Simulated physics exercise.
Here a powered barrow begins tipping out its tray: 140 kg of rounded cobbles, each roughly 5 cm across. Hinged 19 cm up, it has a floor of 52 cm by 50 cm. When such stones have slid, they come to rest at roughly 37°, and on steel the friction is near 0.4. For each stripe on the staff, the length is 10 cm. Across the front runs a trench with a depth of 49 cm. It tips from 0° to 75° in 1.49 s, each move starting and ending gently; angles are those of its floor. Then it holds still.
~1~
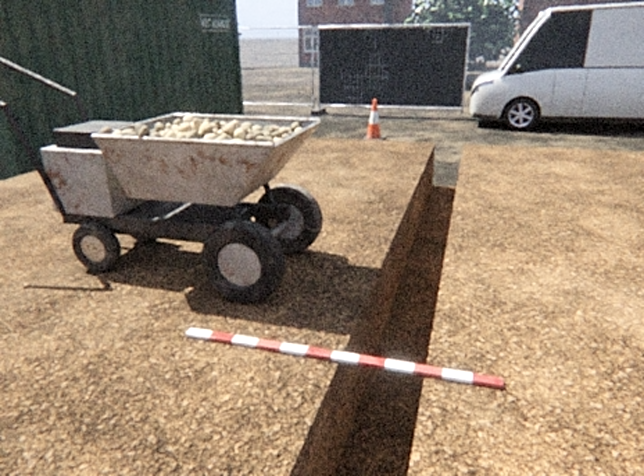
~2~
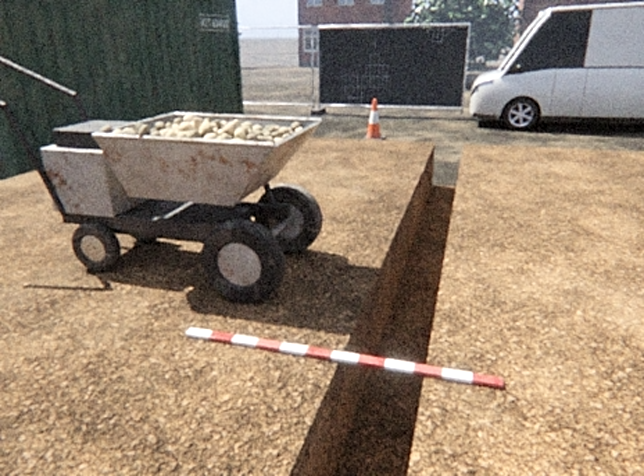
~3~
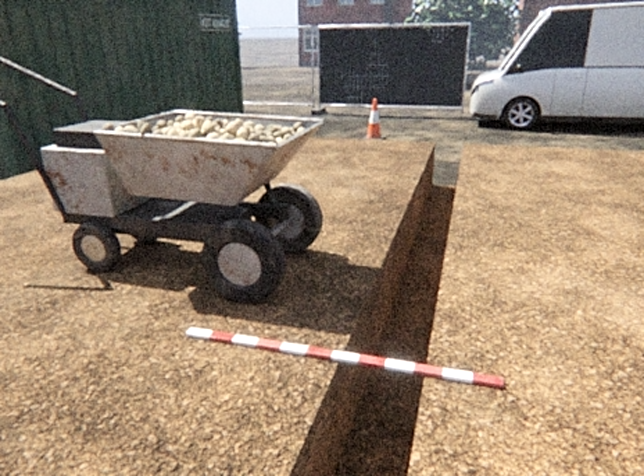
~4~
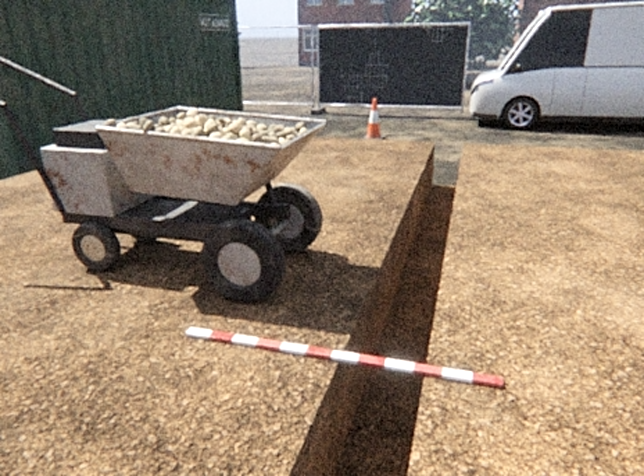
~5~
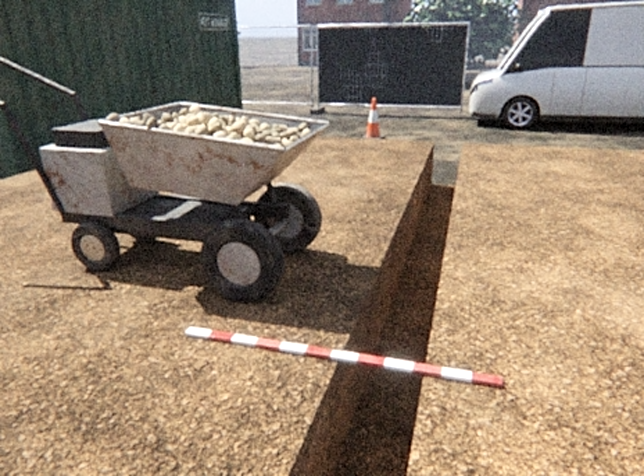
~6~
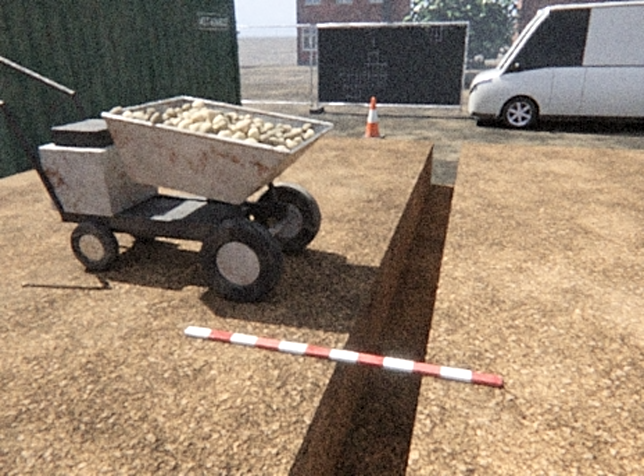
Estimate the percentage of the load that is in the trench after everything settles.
Roughly 79 per cent of the load.
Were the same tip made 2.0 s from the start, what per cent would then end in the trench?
It would come to roughly 85 per cent.
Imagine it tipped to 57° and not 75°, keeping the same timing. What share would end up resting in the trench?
Some 65% would finish there.
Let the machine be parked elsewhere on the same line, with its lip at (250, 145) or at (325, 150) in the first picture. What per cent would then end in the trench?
Around 100 and then 30 percent.
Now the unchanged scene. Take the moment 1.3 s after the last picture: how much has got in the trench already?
By that point it's something like 50 in a hundred.
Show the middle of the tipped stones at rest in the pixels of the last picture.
Near (411, 358).
Then, 0.8 s after the last picture the floor is at 63°, 98 % in the tray, 2 % in the trench; the foremost stones are at (397, 243).
Then, 1.3 s after the last picture the floor is at 75°, 35 % in the tray, 49 % in the trench, 15 % past the trench; the foremost stones are at (524, 292).
Then, 1.6 s after the last picture the floor is at 75°, 10 % in the tray, 69 % in the trench, 21 % past the trench; the foremost stones are at (611, 294).
Then, 3.6 s after the last picture the floor is at 75°, 0 % in the tray, 79 % in the trench, 21 % past the trench; the foremost stones are past the picture's edge.
